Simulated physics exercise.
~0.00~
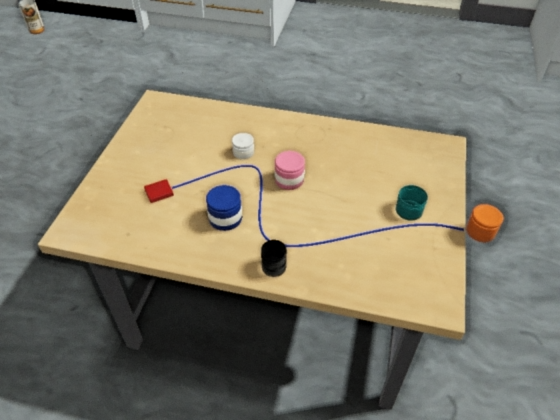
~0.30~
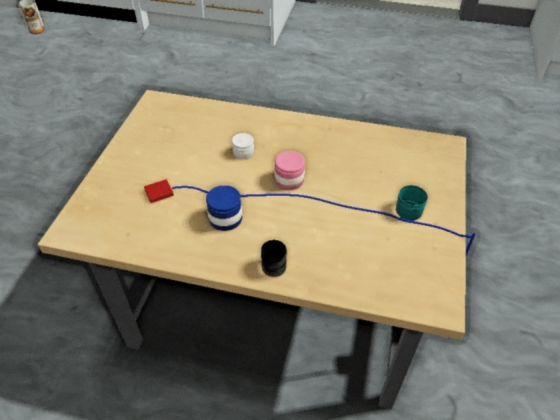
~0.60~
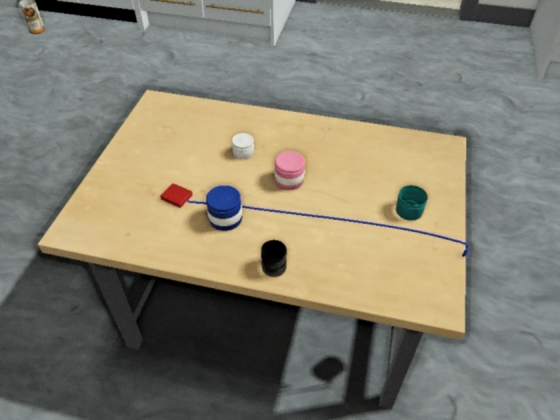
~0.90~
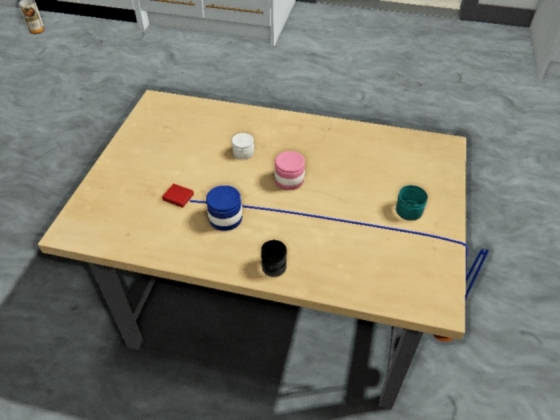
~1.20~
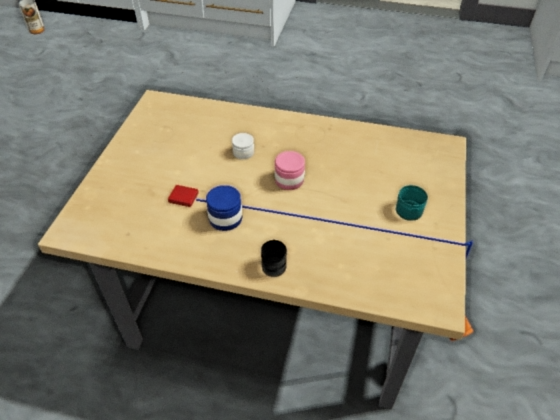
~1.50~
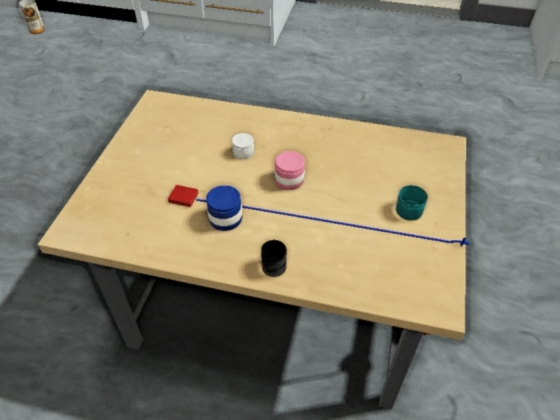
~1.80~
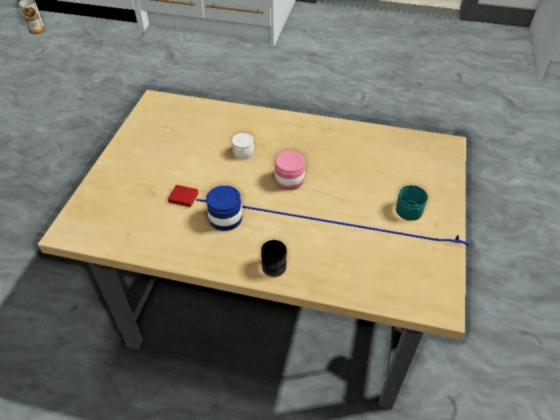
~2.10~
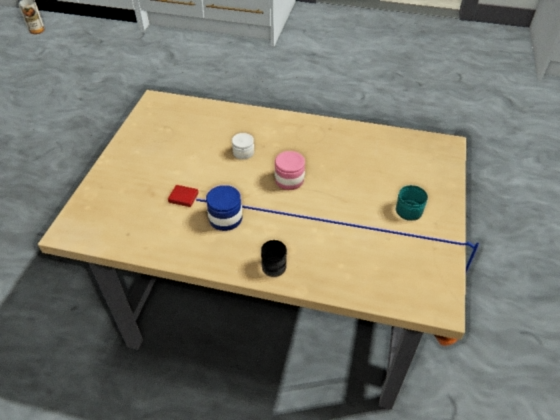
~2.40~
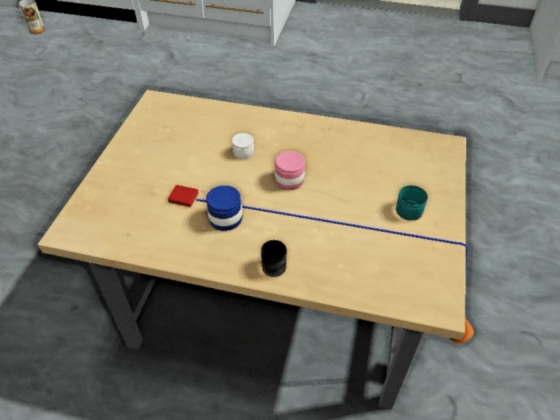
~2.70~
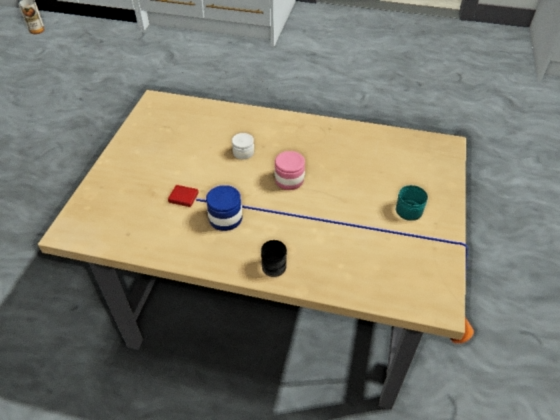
Orange speaker dropping off the table's right edge, pulling its blue cable straight and dragging the red phone slightly right before hanging still.
